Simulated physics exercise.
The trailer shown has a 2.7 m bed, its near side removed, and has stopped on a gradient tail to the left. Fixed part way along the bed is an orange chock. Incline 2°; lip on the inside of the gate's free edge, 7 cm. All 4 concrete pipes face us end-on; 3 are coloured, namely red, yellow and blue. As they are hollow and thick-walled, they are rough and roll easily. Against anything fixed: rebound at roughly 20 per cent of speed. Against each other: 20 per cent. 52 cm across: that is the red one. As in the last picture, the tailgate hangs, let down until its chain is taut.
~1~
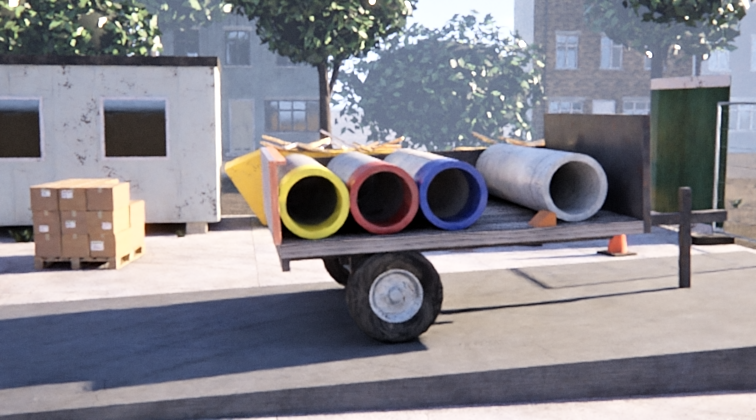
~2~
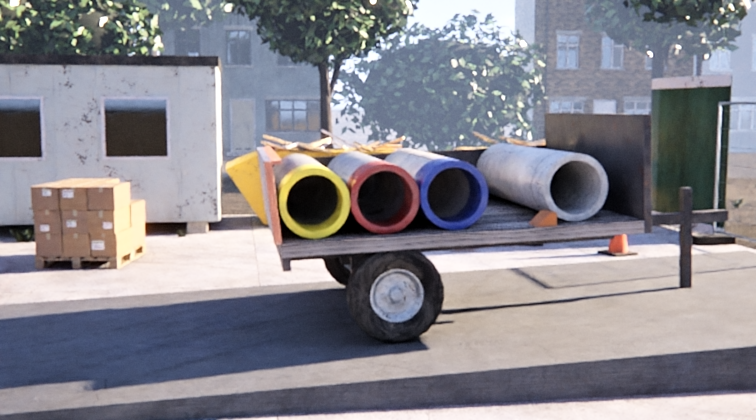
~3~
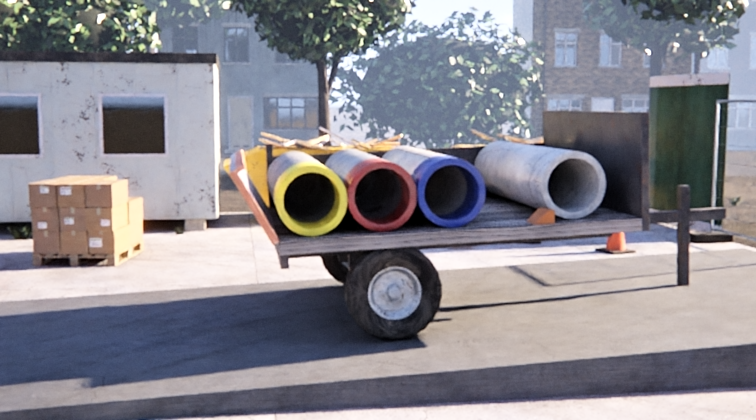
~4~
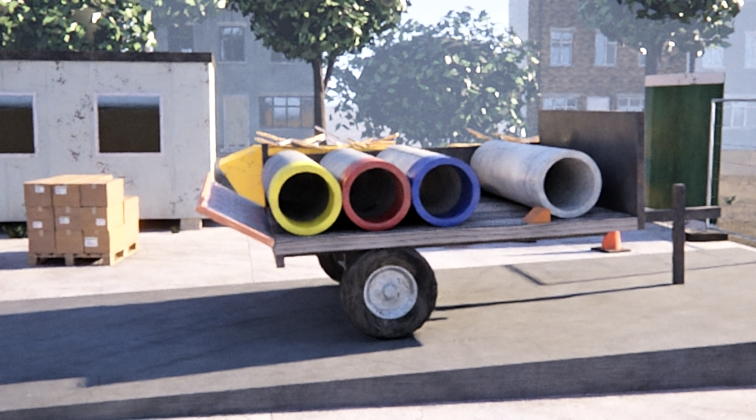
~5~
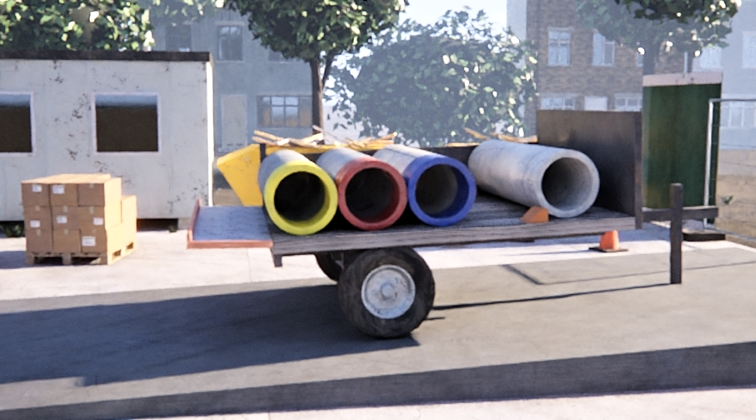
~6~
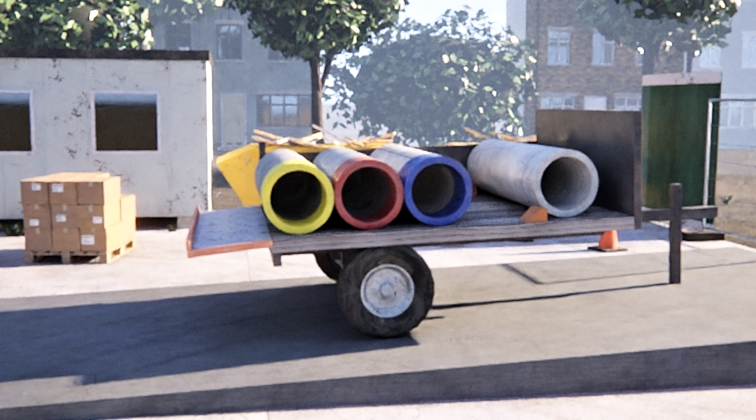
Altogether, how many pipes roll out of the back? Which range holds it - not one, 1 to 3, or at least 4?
The range is not one.
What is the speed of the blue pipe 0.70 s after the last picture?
Reading: Roughly 0.2 m/s.
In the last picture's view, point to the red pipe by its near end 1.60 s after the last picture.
I'd point to somewhere near (322, 198).
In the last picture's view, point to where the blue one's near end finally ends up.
(353, 196), roughly.
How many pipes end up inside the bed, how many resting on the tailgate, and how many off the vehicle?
That gives 3, then 1, then 0.
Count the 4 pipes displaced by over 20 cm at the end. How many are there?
That would be 3 of them.
Then, 0.7 s after the last picture, red is on the bed, 60 cm short of the hinge, rolling left; yellow is on the bed, 10 cm short of the hinge, rolling left; blue is on the bed, 115 cm short of the hinge, rolling left; 0 gone off the back.
Then, 1.6 s after the last picture, red is on the bed, 40 cm short of the hinge, rolling left; yellow is on the gate, 15 cm past the hinge, rolling left; blue is on the bed, 90 cm short of the hinge, rolling left; 0 gone off the back.
At rest (2.7 s after the last picture), red is on the bed, 10 cm short of the hinge; yellow is on the gate, 45 cm past the hinge; blue is on the bed, 60 cm short of the hinge; 0 gone off the back.
